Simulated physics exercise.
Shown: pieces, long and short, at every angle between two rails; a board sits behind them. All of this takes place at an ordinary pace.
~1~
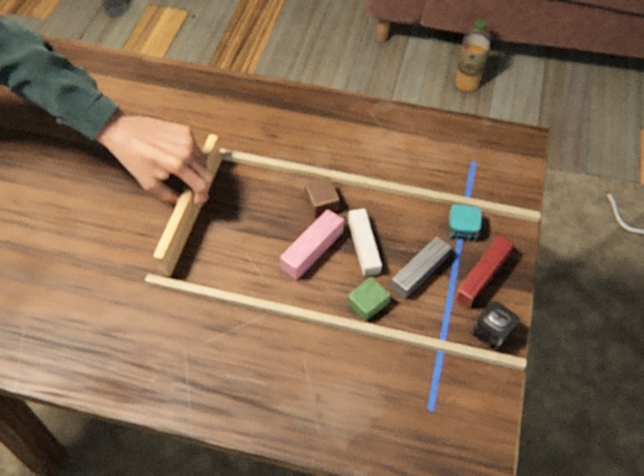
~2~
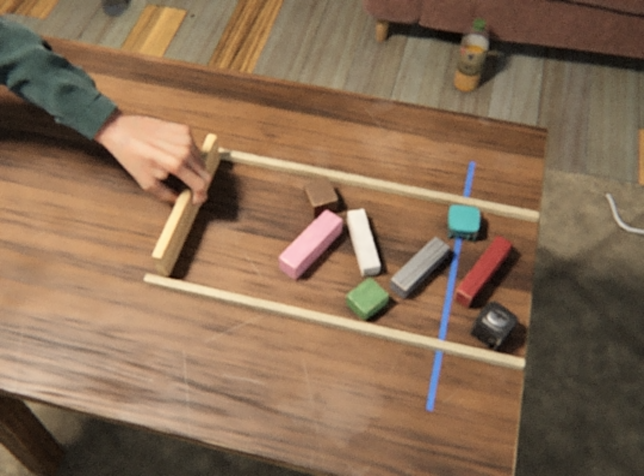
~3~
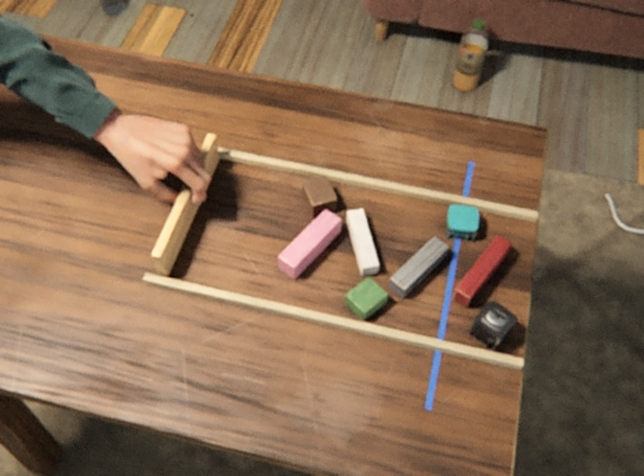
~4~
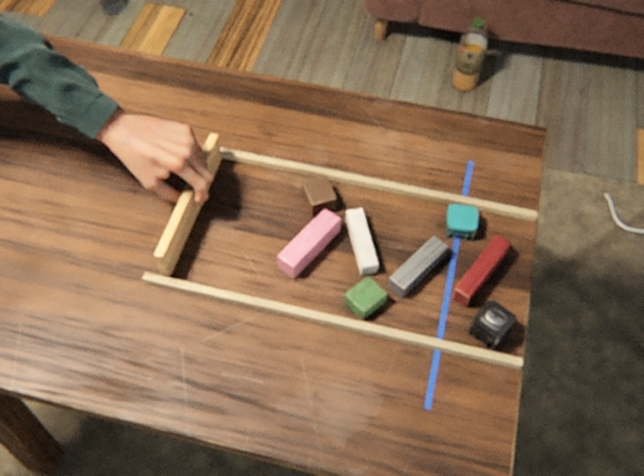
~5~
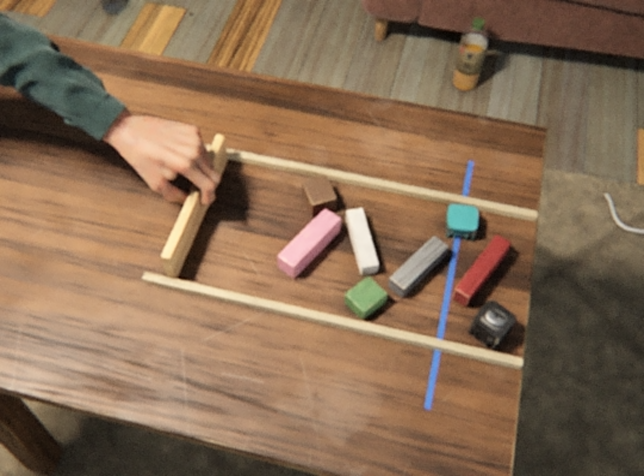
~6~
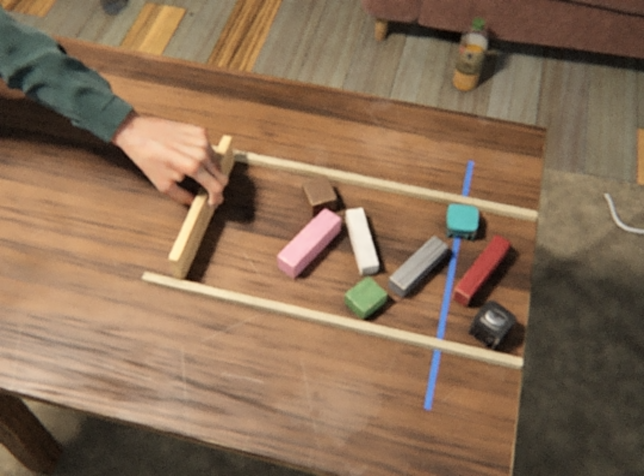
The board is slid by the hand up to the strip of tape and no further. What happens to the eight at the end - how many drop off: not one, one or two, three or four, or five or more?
The count of those that drop off: Not one.
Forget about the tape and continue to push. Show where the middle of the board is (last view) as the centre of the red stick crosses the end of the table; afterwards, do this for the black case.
Near (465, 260), then near (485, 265).
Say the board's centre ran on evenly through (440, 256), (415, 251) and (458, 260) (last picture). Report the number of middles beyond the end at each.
First 0, next 0, last 0.
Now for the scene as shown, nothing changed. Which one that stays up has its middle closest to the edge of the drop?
Red stick.
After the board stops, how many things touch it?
At rest, 3 are in contact.
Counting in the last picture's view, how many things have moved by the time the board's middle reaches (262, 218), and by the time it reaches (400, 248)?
Counts: 0 and 5.
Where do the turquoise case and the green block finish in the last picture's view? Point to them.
The turquoise case finishes at (501, 231); the green block finishes at (458, 330).
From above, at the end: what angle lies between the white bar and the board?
About 0 degrees.
Early on, none off yet; black case at rest near (493, 325); red stick at rest near (482, 270); turquoise case at rest near (461, 222).
Finally, the number that fall off is zero.
